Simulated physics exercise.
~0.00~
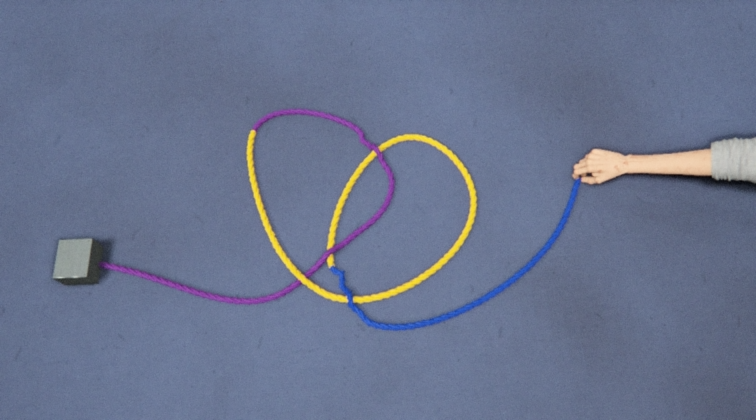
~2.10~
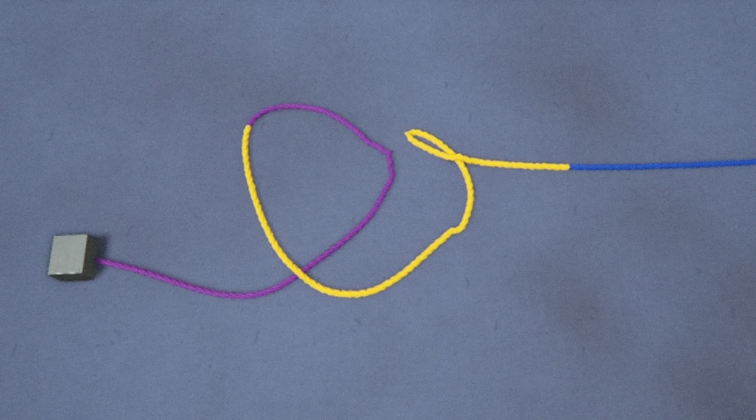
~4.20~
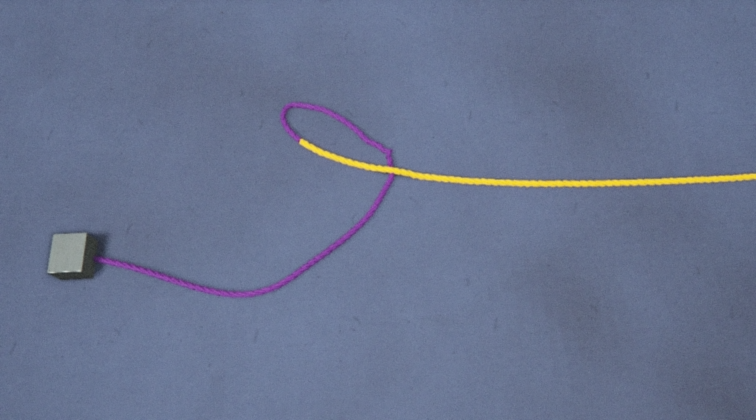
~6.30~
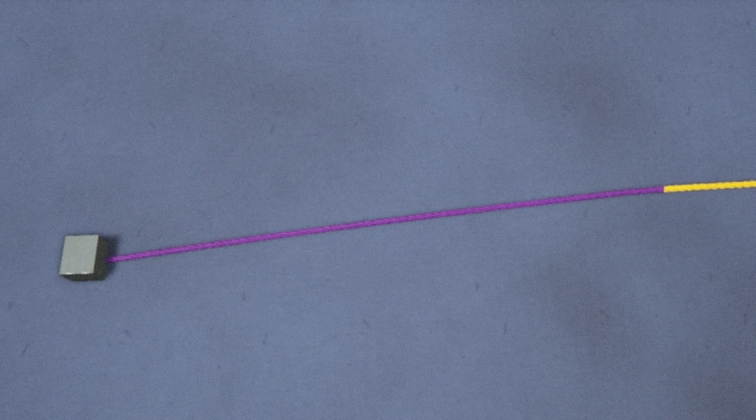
A looped purple, yellow and blue rope is pulled rightward until it runs straight, without a knot.
